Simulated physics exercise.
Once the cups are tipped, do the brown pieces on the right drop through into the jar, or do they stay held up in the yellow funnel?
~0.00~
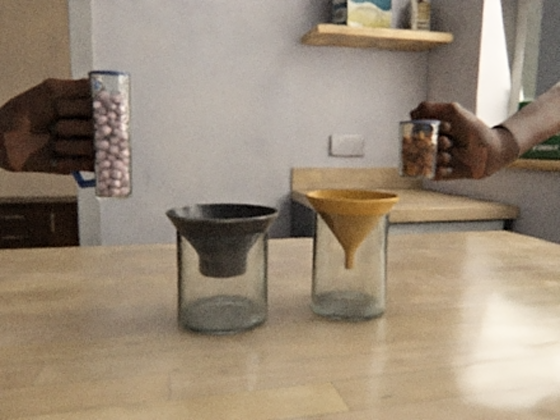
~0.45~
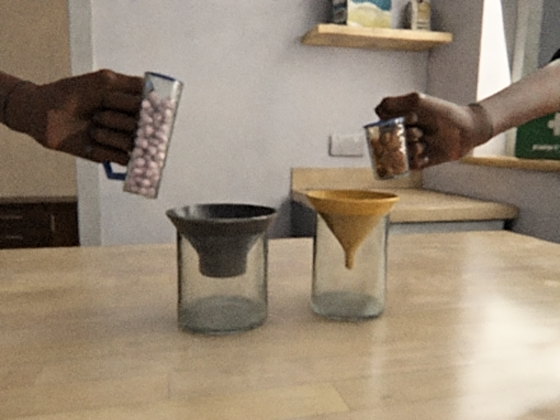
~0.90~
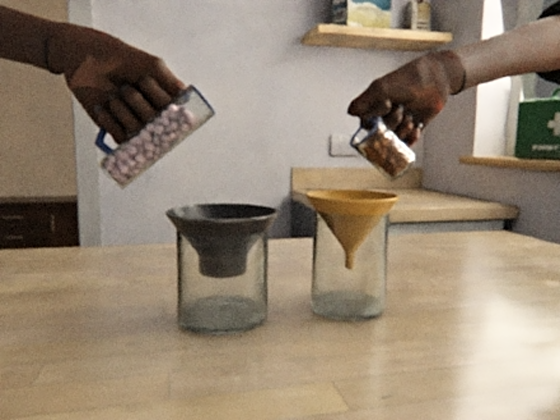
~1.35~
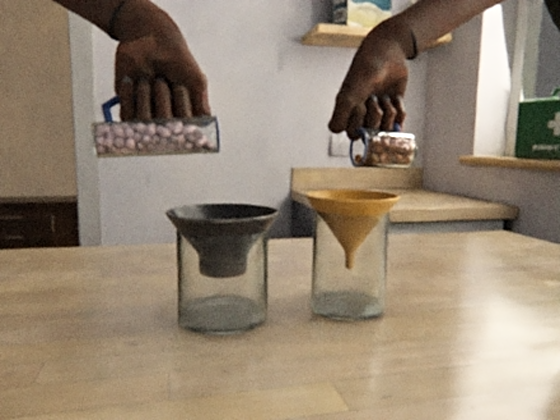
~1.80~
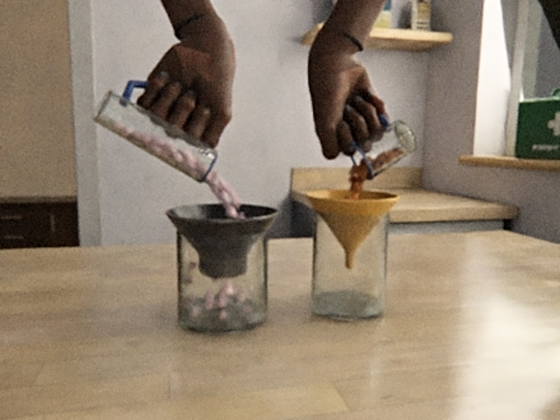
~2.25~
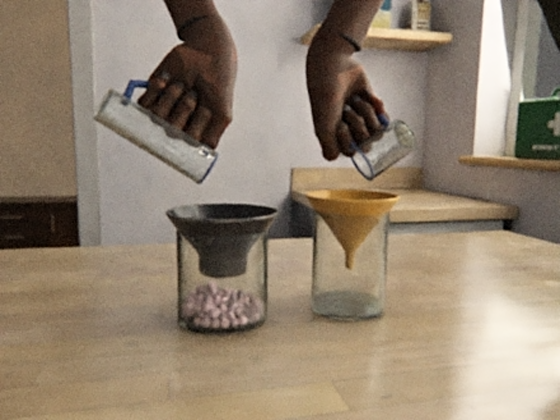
They stay held up in the yellow funnel, and the jar beneath it is still empty at the end. The pink pieces on the left all run through into their jar.
At a wooden table, hands tipping two cups over funnels, pink pieces dropping through on the left, the right jar staying empty.
